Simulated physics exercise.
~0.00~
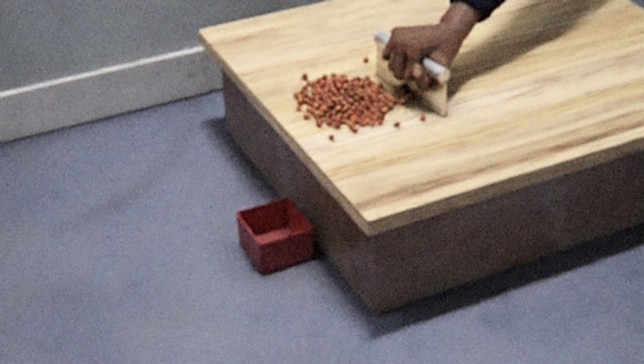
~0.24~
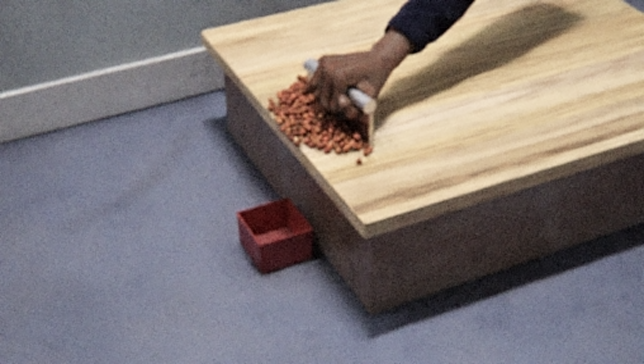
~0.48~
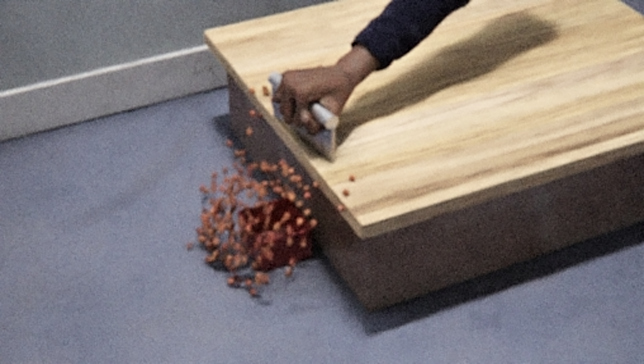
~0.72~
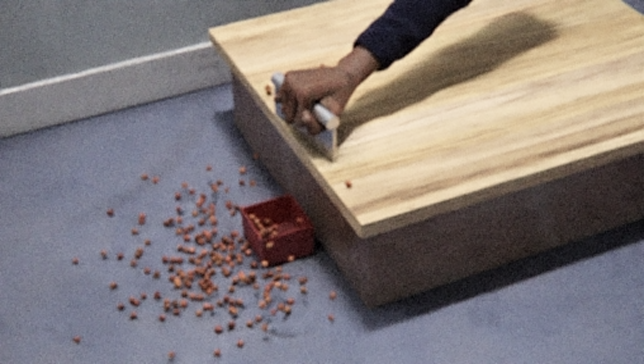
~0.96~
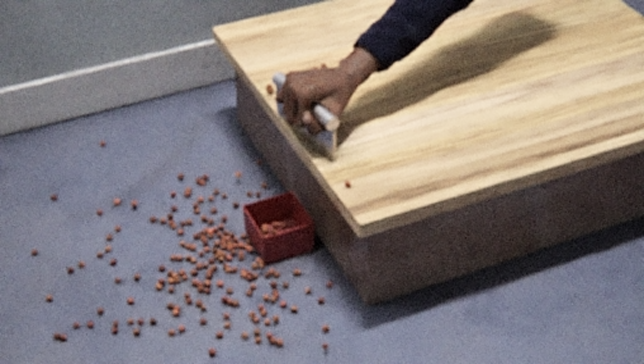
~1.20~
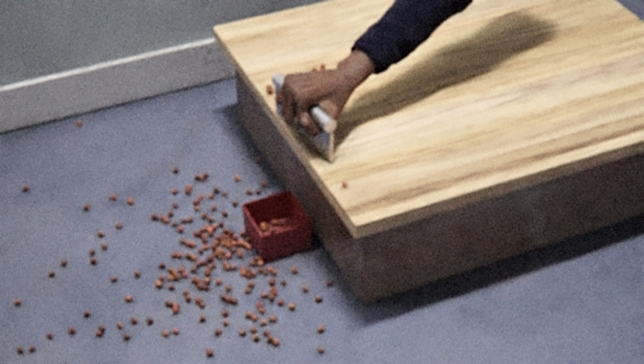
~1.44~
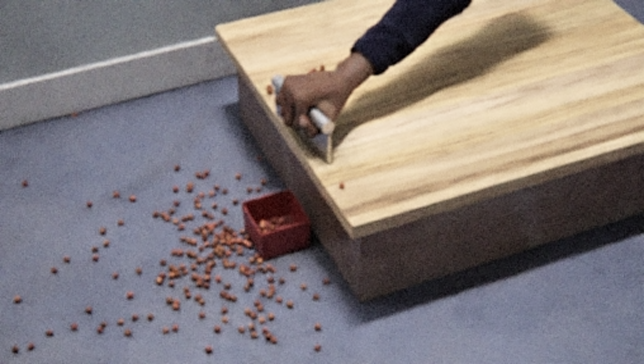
A heap of small reddish-brown pellets lies on a pale wooden platform with dark sides, seen from above at an angle on a blue-grey floor beside a grey wall. A small open red tin sits on the floor against the platform's near left side. A hand in a dark sleeve grips a scraper and pushes the heap left toward the edge. The scraper stops at the edge as the pellets pour over around the tin. Most miss it, bouncing and scattering leftward across the floor, while some land inside and a few stay on top.
